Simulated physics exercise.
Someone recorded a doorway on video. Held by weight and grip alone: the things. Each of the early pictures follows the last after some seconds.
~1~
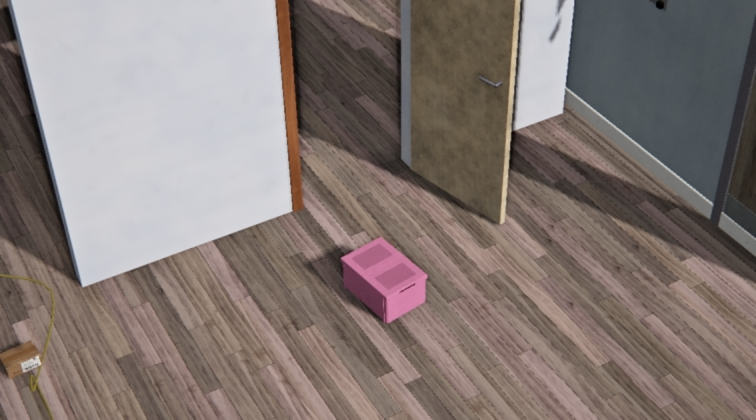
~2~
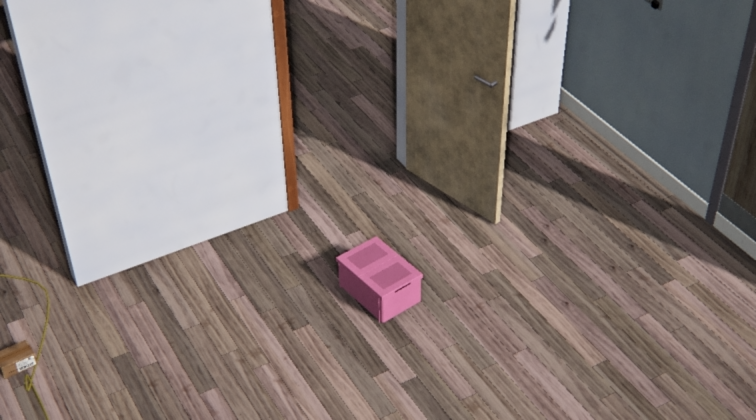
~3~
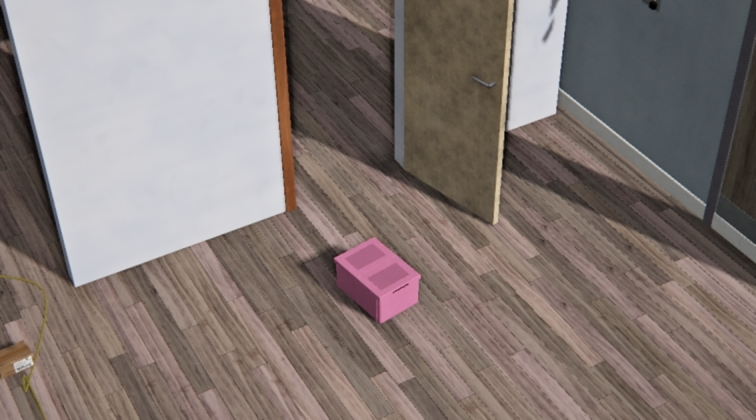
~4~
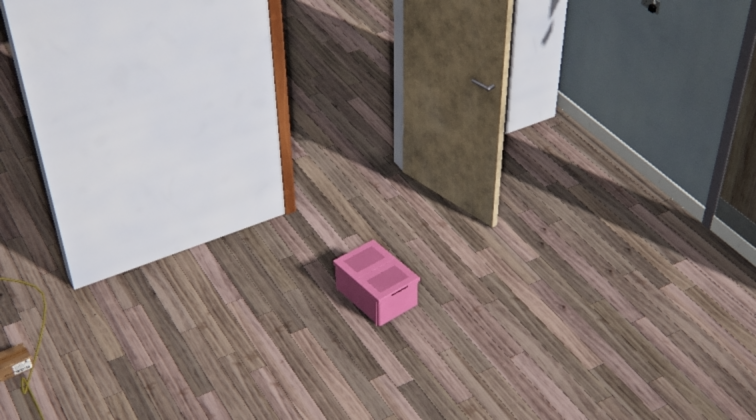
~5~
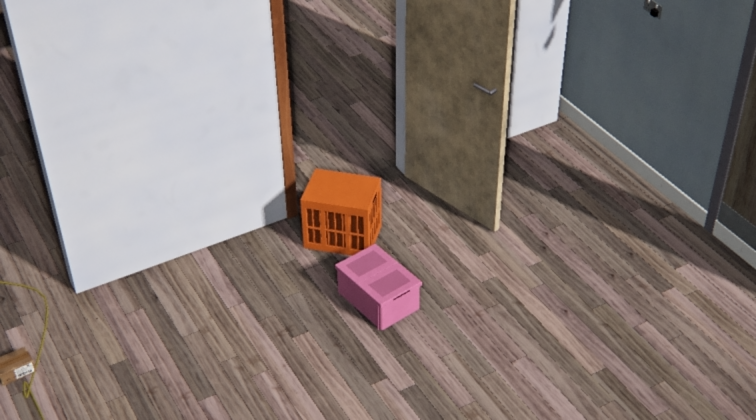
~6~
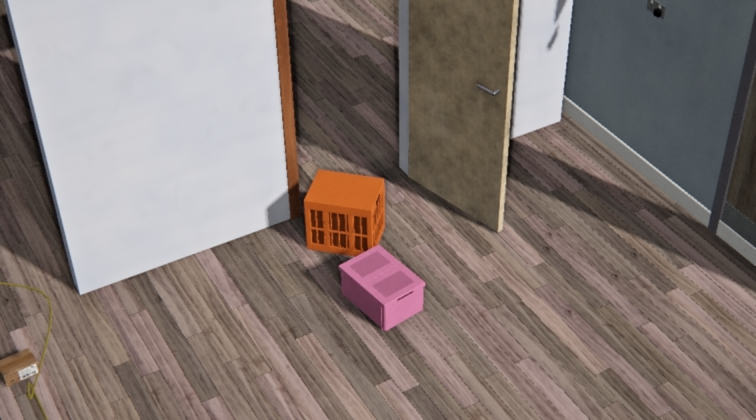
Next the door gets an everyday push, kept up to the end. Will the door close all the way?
No.
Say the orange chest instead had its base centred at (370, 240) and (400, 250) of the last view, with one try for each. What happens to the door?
First try: It gets caught partway; second try: It gets caught partway.
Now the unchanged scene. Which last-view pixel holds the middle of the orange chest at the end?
At about (339, 212).
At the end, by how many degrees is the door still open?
About 40°.
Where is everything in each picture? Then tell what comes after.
In the first frame, door wide open and still; pink tote (384, 280).
In the second frame, door wide open and still; pink tote (379, 280).
In the third frame, door wide open and still; pink tote (377, 281).
In the fourth frame, door wide open and still; pink tote (376, 283).
In the fifth frame, door wide open and still; pink tote (378, 287).
In the sixth frame, door wide open and still; orange chest (345, 214); pink tote (382, 288).
Then, 0.50 s later than the last frame, door 90° open.
Then, 0.80 s later than the last frame, door 69° open.
Then, 1.10 s later than the last frame, door 44° open.
When it is over, door 41° open; both as before. End places, in pixels of the last picture, orange chest near (339, 212).
